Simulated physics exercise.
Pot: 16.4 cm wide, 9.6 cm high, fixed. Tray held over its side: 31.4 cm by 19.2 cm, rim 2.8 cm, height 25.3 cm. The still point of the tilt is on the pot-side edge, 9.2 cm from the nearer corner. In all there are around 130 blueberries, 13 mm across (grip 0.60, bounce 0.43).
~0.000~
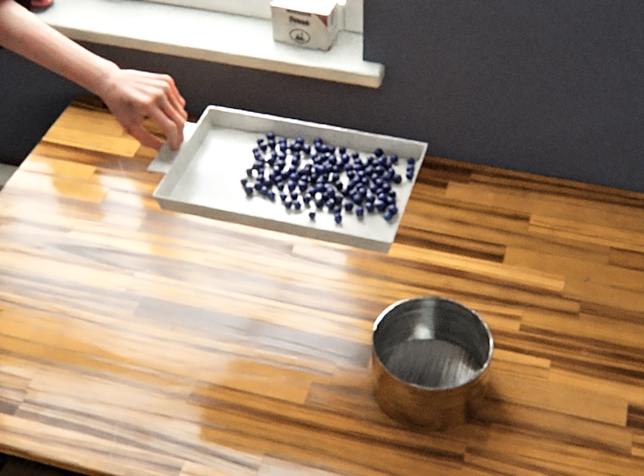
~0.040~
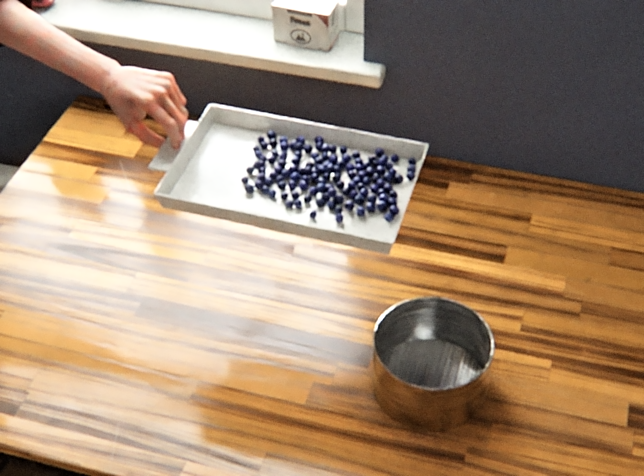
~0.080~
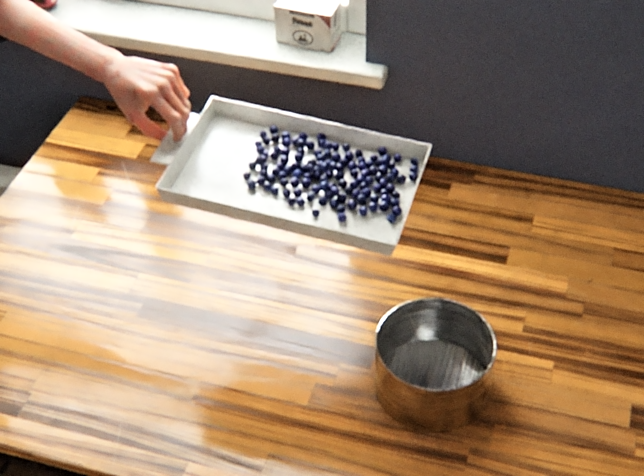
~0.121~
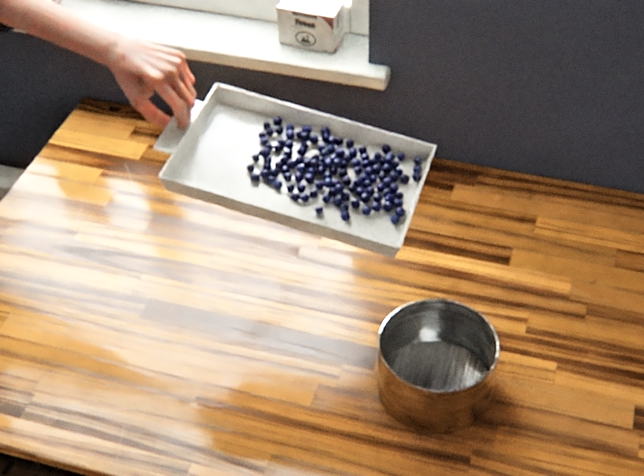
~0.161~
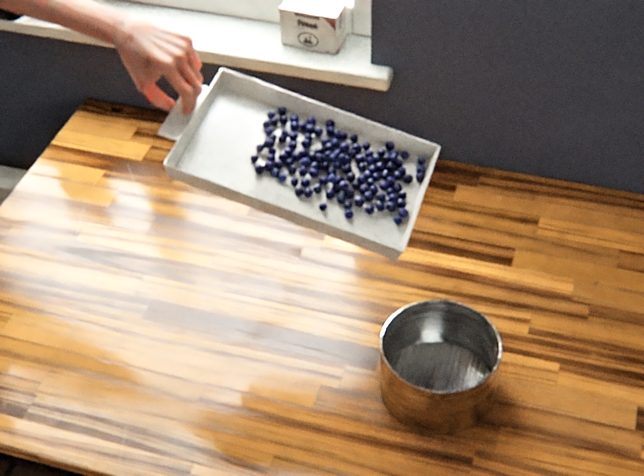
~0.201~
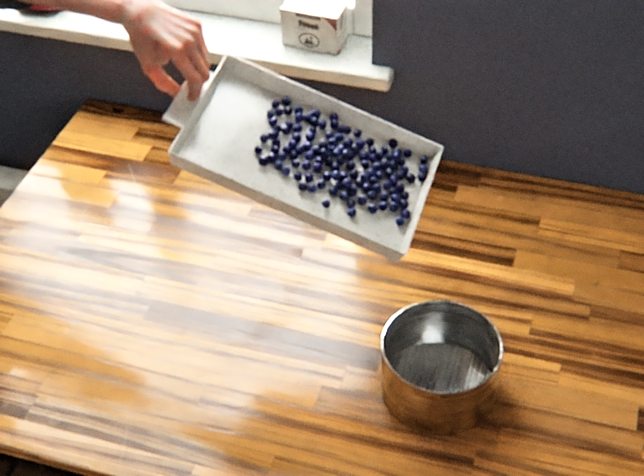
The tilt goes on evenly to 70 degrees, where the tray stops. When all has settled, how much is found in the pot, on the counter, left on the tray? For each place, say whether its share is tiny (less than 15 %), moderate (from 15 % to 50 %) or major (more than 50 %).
Shares - pot: Moderate, counter: Tiny, tray: Major.
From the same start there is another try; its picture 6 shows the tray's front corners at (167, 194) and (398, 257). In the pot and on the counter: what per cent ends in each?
Pot 10 % / counter 10 %.
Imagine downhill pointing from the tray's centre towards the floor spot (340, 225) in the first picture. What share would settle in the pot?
Something like 20 in a hundred.
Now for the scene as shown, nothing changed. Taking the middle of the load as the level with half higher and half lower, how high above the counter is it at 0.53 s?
Some 30 cm.
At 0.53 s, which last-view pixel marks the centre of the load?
(402, 185) or thereabouts.
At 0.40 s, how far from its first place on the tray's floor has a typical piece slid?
I'd say close to 3 centimetres.
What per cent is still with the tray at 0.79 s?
It's roughly 80 percent.
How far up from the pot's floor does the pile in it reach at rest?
Roughly 1.5 centimetres.
After 0.40 s, tilt 46 degrees; the tray holds 100 %, the pot 0 %.
Then, at 0.53 s, tilt 63 degrees; the tray holds 100 %, the pot 0 %.
After 0.79 s, tilt 70 degrees; the tray holds 80 %, the pot 5 %.
At rest (1.7 s), pot 25 %, counter 5 %, tray 70 %.
